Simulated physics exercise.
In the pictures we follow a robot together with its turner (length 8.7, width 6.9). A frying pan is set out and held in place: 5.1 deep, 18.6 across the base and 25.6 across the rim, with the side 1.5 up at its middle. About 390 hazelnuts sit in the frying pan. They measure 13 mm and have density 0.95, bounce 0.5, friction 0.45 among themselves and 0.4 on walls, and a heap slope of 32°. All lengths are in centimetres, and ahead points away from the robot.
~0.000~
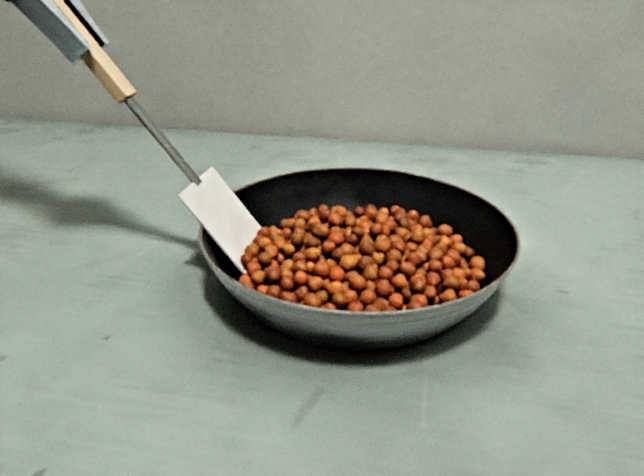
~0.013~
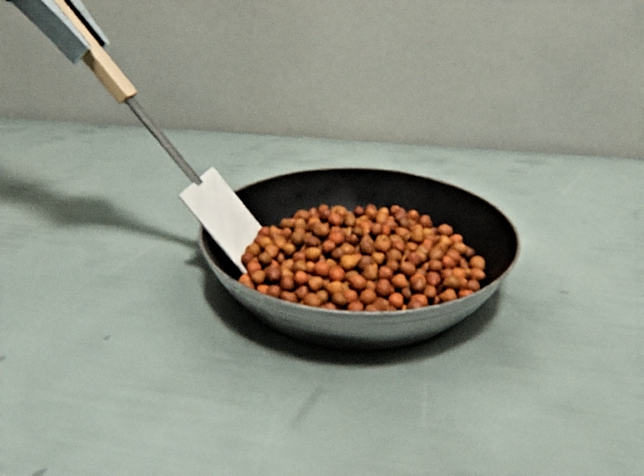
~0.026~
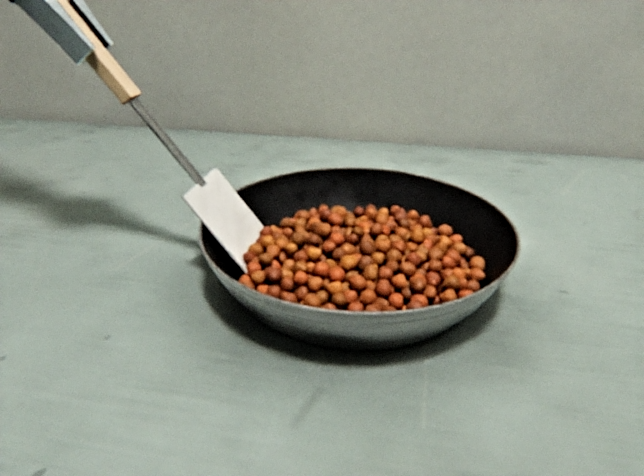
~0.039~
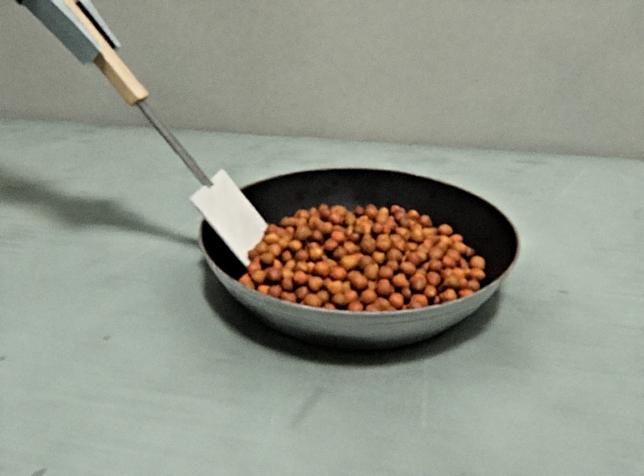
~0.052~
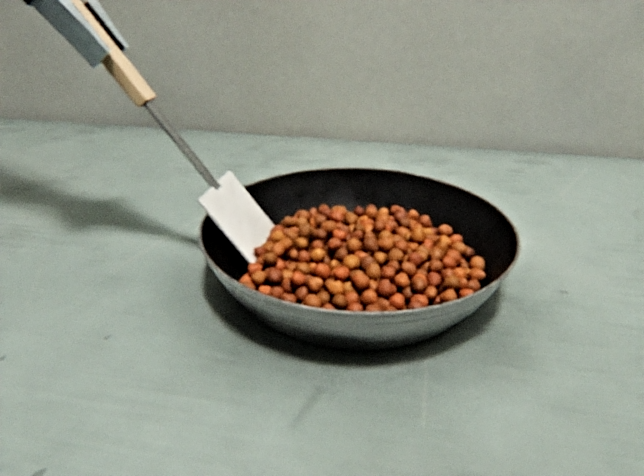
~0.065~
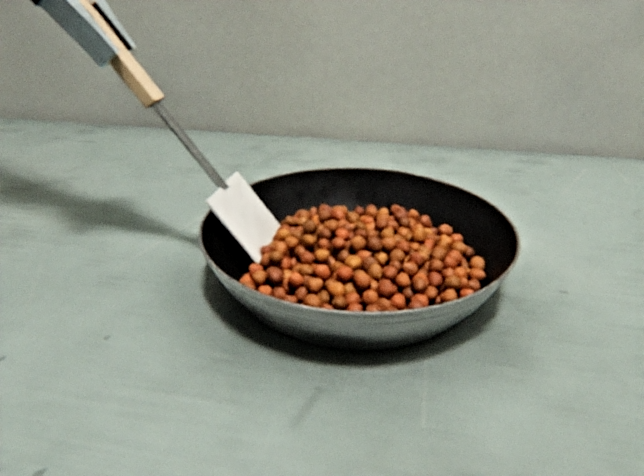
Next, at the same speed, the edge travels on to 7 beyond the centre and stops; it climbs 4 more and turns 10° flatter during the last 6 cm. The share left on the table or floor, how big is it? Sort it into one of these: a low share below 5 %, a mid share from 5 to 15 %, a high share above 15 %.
A low share, below 5 %.
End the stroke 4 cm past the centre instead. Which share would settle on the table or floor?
In that case some 0 per cent.
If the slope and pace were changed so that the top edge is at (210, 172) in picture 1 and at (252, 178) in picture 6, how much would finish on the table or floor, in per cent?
It comes to something like 10 %, give or take.
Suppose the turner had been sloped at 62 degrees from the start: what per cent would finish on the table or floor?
Around 0 in a hundred.
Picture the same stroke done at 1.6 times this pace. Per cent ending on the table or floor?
10 %.
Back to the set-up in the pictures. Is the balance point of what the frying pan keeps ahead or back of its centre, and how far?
What stays is shifted forward by around 3.5 cm.
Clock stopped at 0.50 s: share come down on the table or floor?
My estimate is roughly 2 %.
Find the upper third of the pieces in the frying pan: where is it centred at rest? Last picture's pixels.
Close to pixel (452, 256).
After 0.16 s, sloping 53°, highest piece 6 above the table; 388 in the frying pan.
After 0.25 s, sloping 49°, highest piece 8 above the table; 388 in the frying pan.
After 0.50 s, sloping 43°, highest piece 6 above the table; 379 in the frying pan, 9 on the table or floor.
After 1.55 s, sloping 43°, highest piece 6 above the table; 378 in the frying pan, 10 on the table or floor.
At rest, 378 in the frying pan, 10 on the table or floor. That is 3 % on the table or floor.
